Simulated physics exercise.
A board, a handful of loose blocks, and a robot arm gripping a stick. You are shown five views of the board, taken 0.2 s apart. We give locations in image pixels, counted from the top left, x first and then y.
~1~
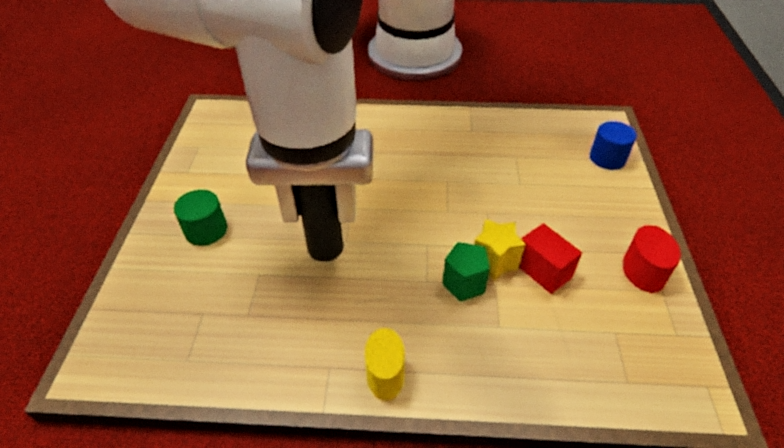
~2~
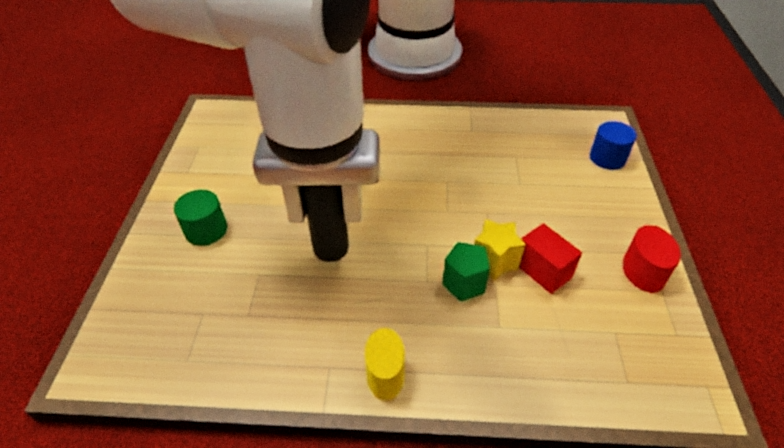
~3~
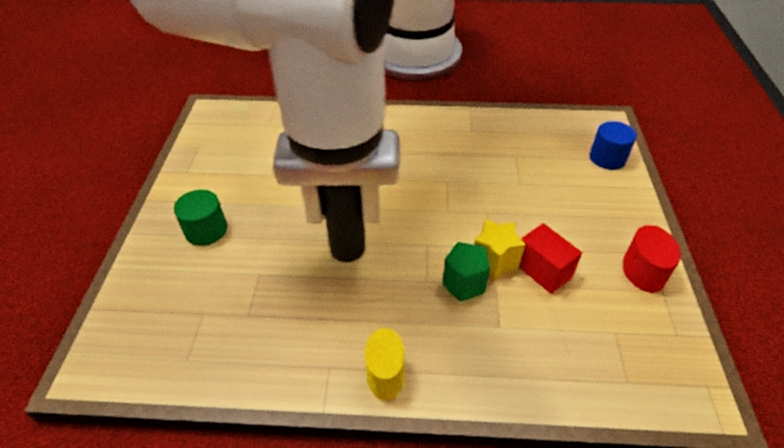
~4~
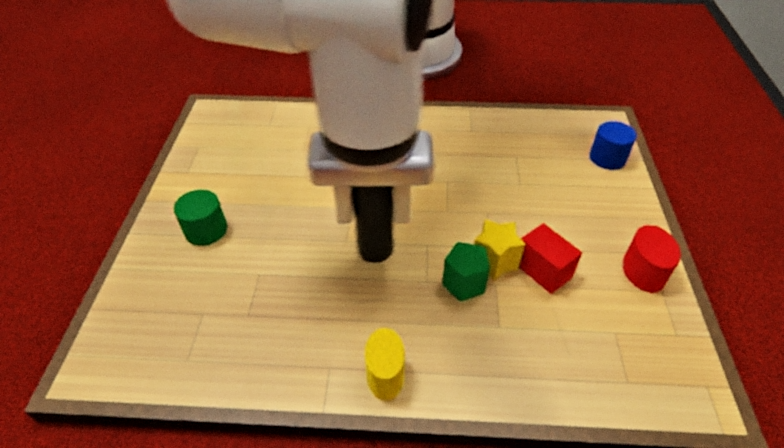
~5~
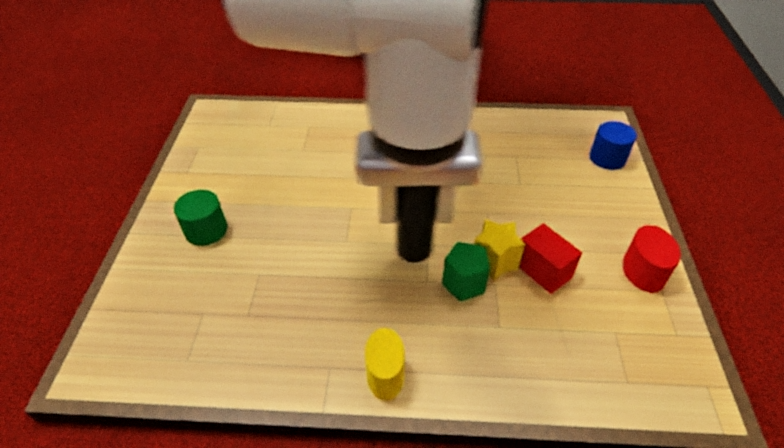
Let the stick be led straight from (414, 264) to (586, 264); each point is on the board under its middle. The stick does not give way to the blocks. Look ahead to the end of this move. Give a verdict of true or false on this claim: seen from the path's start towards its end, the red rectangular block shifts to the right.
That claim is false.
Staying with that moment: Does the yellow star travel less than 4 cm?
No - that is not the case.
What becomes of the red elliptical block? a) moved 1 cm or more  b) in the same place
Answer: A.
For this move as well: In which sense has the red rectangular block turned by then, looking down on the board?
It turns clockwise.
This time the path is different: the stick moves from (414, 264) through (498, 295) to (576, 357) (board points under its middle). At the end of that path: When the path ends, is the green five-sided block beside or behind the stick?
Answer: No.
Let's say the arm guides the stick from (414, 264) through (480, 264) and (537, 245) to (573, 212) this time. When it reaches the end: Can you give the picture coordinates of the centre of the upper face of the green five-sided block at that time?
I'd expect the centre of its top face to be at (496, 269).
On the path given first. One third of the way, stick (475, 250); green five-sided block (494, 268), turned 50° clockwise; yellow star (518, 232), turned 15° anticlockwise; red rectangular block (566, 243), turned 30° clockwise.
Two thirds of the way, stick (533, 250); green five-sided block (496, 270), turned 60° clockwise; yellow star (564, 225), turned 55° anticlockwise; red rectangular block (606, 237), turned 60° clockwise.
At the end, stick (592, 249); green five-sided block (496, 270), turned 60° clockwise; yellow star (603, 214), turned 90° anticlockwise; red rectangular block (644, 227), turned 80° clockwise; red elliptical block (680, 248), turned 35° clockwise.
